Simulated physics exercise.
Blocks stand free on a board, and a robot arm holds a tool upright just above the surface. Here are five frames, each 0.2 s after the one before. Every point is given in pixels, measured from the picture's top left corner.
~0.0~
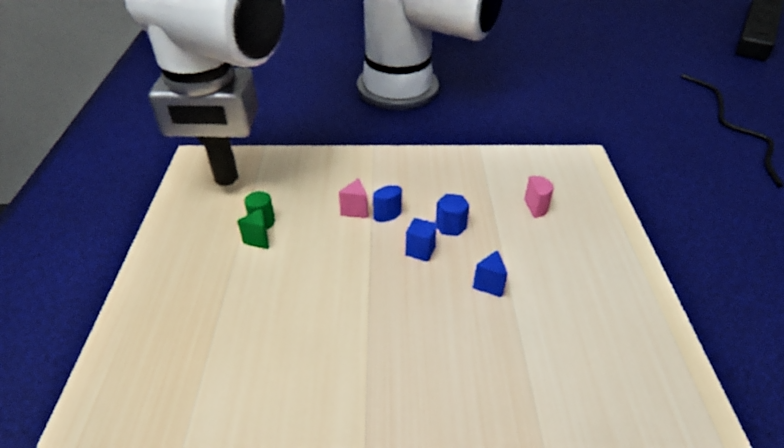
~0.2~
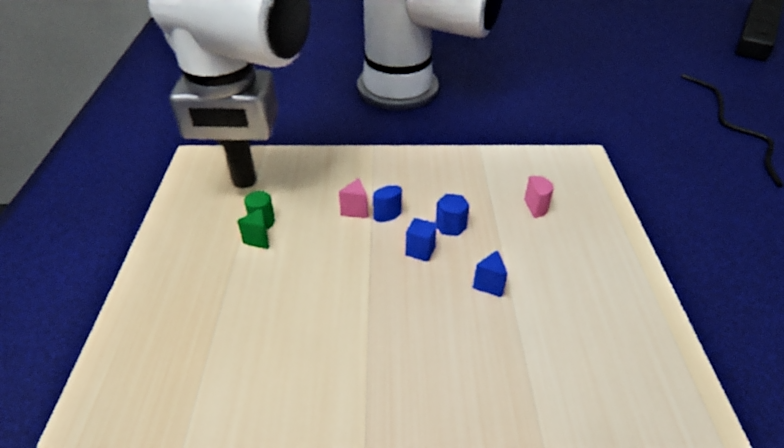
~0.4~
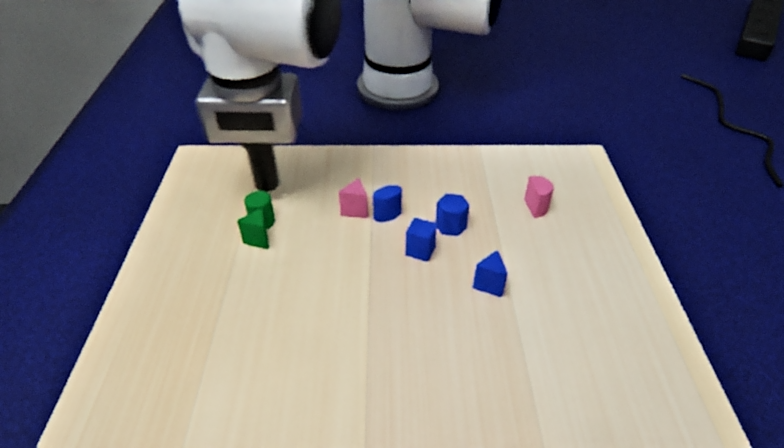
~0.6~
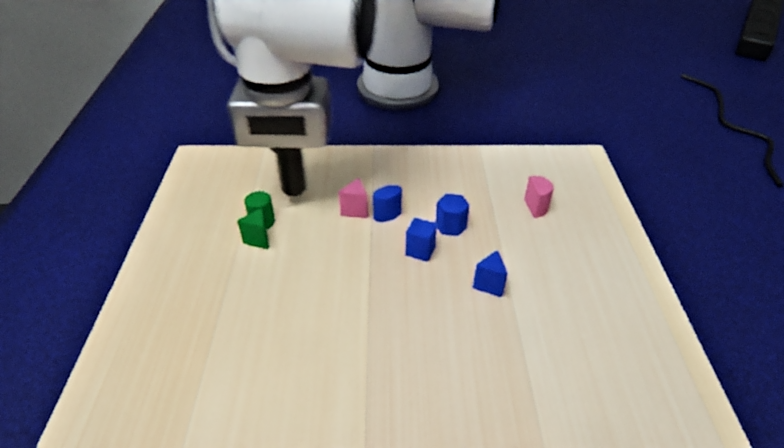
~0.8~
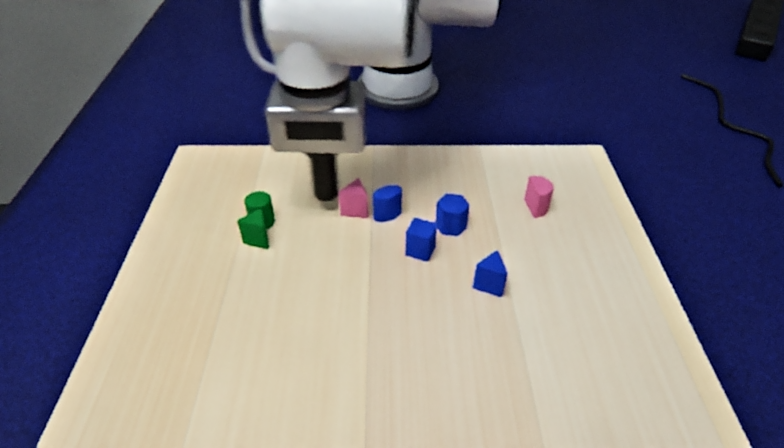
A white robot arm holds a dark upright tool over the far left of a pale wooden board on a blue surface, seen from above and in front by a still camera. Two green blocks sit at left, pink ones near the middle and right, and four blue ones around the centre. The arm slides the tool rightward past the green blocks, close beside the pink triangle, while every block stays still.
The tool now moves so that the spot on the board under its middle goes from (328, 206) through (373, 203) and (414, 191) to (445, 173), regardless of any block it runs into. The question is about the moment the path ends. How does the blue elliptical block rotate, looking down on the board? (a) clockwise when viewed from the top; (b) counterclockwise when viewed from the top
The correct letter is b.
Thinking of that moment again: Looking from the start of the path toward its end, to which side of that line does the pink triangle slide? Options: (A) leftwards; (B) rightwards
I choose B.
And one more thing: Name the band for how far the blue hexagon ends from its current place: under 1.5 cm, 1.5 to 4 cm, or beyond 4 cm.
The smallest band: Under 1.5 cm.
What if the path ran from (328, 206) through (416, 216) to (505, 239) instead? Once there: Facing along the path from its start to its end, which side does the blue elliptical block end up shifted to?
Right side.
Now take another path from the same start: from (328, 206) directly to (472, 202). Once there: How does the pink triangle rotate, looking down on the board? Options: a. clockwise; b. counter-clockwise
Answer: A.
On the path given first. One third of the way, tool (374, 191); pink triangle (377, 193), turned 35° clockwise; blue elliptical block (397, 195), turned 50° anticlockwise.
Two thirds of the way, tool (416, 179); pink triangle (377, 193), turned 35° clockwise; blue elliptical block (397, 195), turned 50° anticlockwise.
At the end, tool (446, 162); pink triangle (377, 193), turned 35° clockwise; blue elliptical block (397, 195), turned 50° anticlockwise; blue hexagon in place.
